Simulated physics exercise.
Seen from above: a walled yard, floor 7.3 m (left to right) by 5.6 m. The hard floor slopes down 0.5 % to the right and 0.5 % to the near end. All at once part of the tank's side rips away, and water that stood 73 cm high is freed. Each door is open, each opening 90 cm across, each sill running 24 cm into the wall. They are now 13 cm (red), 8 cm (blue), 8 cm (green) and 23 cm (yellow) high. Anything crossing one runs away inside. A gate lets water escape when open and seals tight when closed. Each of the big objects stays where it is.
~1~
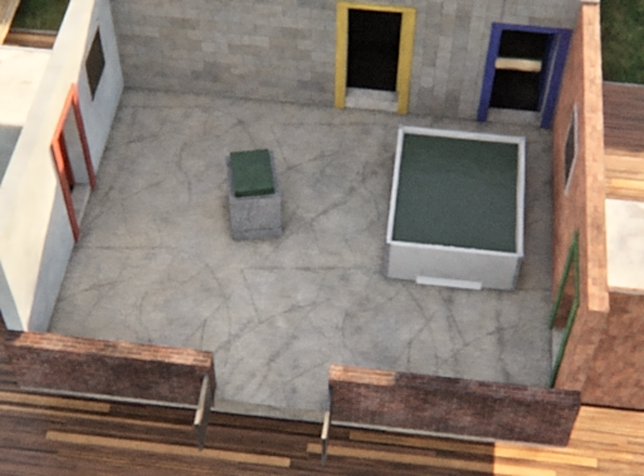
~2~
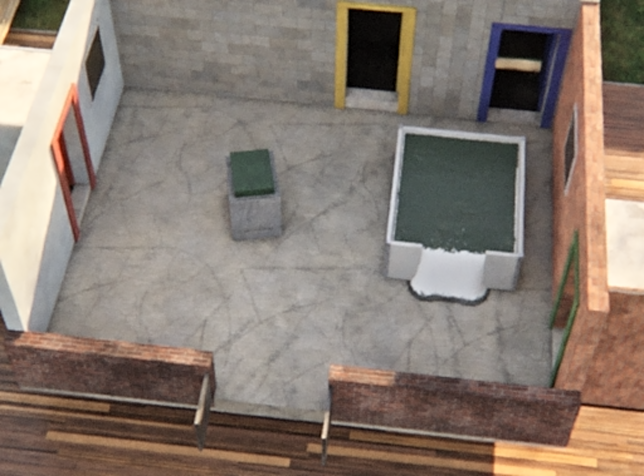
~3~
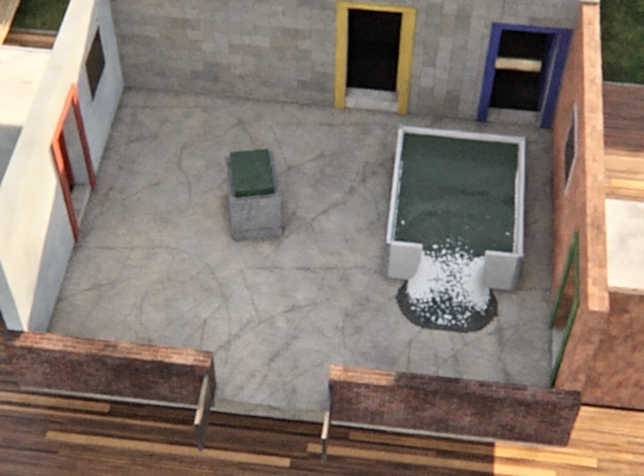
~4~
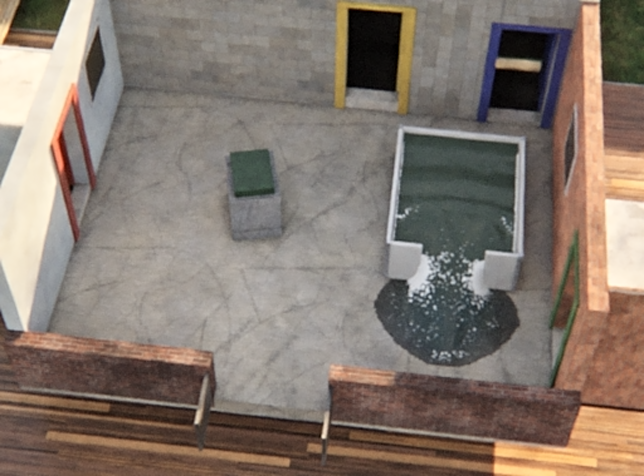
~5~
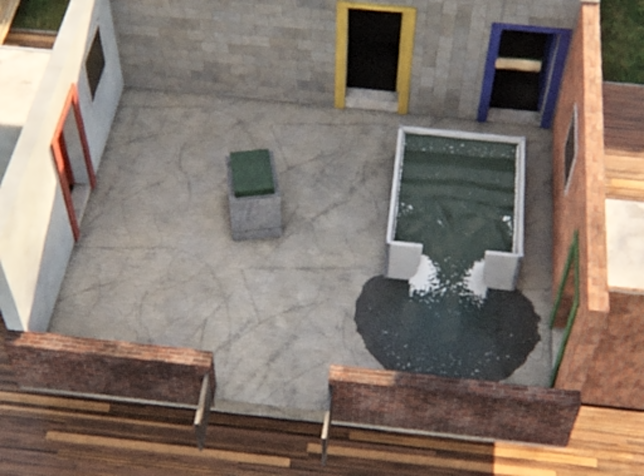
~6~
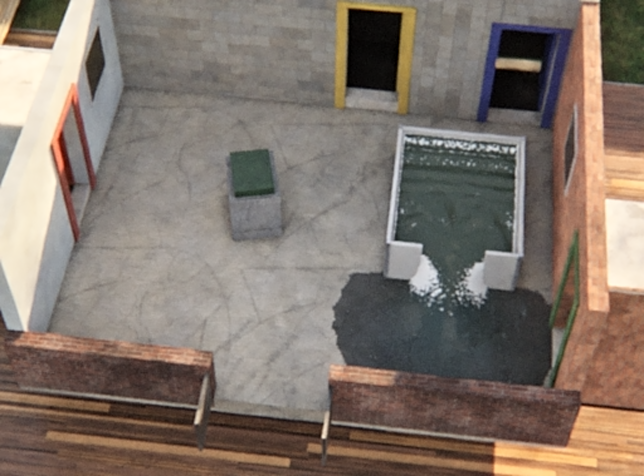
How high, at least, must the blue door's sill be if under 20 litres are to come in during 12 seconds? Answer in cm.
I would say about 12.5 cm.
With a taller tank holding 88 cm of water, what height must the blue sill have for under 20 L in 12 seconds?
About 15 cm.
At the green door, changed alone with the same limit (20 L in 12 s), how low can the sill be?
Green door - some 19 centimetres.
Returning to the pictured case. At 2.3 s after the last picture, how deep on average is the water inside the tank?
I'd put it near 35 cm.
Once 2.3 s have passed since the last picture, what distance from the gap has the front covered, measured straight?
The front sits around 6.2 m out.
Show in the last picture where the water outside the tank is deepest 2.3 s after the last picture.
(546, 420).
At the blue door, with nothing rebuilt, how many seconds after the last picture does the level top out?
Near 4.0 s.
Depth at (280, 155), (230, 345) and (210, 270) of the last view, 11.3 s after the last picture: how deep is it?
The three readings, in order, are 5, 5 and 5 cm.
Then, 0.7 s after the last picture water covers 20 % of the floor, deepest (55 cm) near (546, 420); it has not reached the blue door.
Then, 2.3 s after the last picture water covers 35 % of the floor, deepest (36 cm) near (546, 420); it has not reached the blue door.
Then, 11.3 s after the last picture water covers 100 % of the floor, deepest (10 cm) near (416, 406); 8 cm at the blue door, 77 litres in over its 8 cm sill.
At the blue door as built, the water peaked near 14 cm, 3.9 s after the last picture.
Run again over the same 12 s with other heights there, 31 litres in over 11 cm, 7 litres over 15 cm. The limit of 20 litres is kept from about 12.5 cm up.
